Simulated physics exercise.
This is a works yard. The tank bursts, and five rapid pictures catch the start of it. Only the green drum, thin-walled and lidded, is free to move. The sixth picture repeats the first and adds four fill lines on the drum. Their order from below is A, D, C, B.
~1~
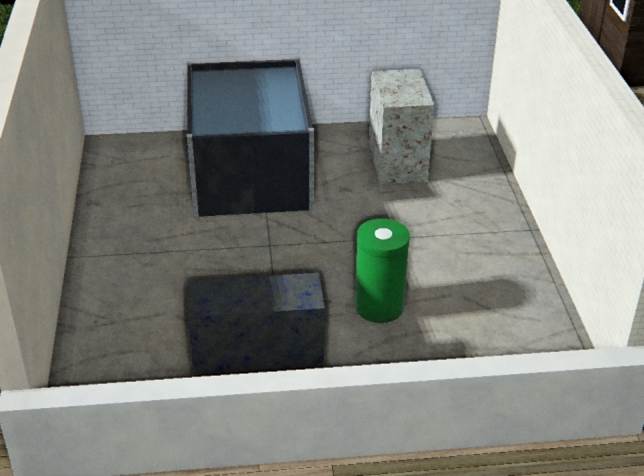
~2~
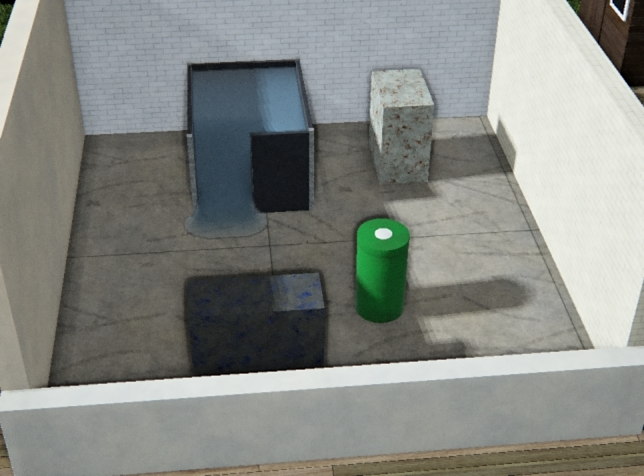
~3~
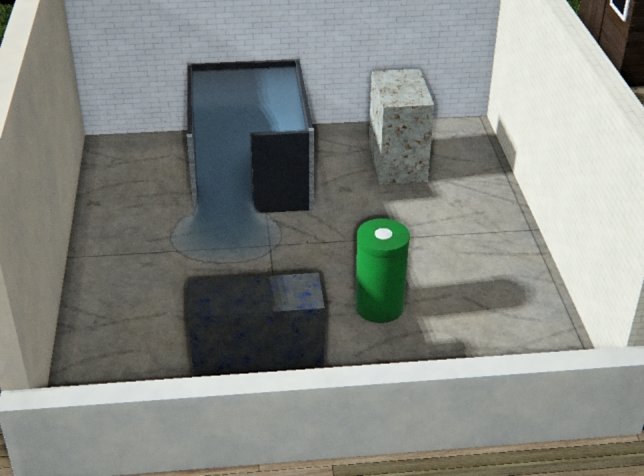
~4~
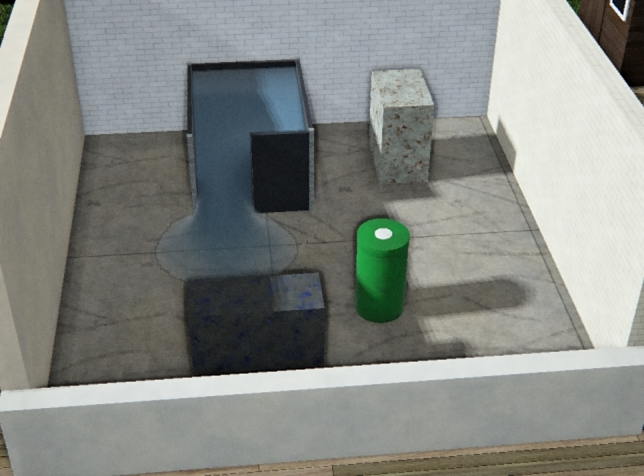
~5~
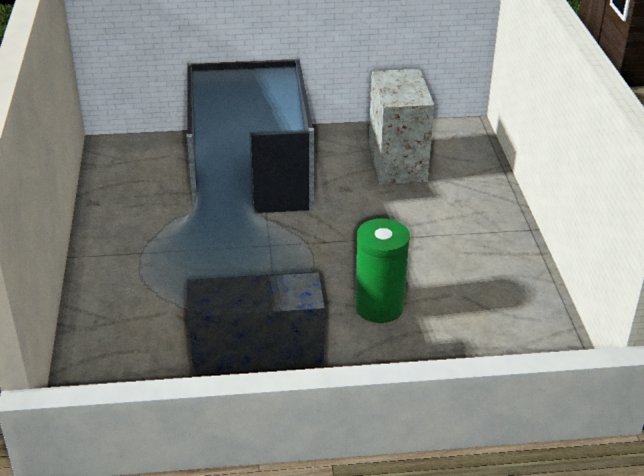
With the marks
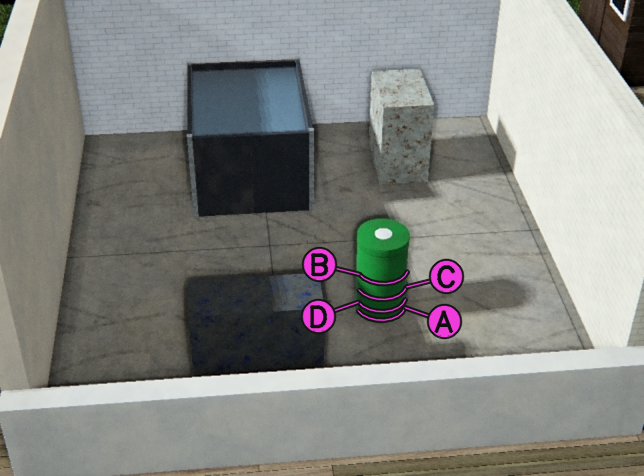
Water pours from the open-fronted dark tank and spreads across the ground toward the dark block.
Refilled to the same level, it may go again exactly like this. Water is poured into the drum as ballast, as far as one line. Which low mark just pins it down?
D will do.
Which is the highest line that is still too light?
It is A.
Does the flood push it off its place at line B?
No.
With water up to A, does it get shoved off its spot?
Yes.
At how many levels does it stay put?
Three.
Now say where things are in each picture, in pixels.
In the first picture, lid of the green drum at (383, 234); tank full, its middle at (247, 102).
In the second picture, water covers 1 % of the ground, mostly out of sight from here.
In the third picture, water covers 4 % of the ground, mostly out of sight from here.
In the fourth picture, water covers 7 % of the ground, mostly out of sight from here.
In the fifth picture, lid of the green drum at (383, 234); water covers 10 % of the ground, mostly out of sight from here.
On the marked copy, A at (384, 320); B at (386, 283); C at (385, 299); D at (384, 311); from the bottom up A, D, C, B.
With A, it is pushed about 4 times its own width away.
With B, it does not move.
With C, it does not move.
With D, it does not move.
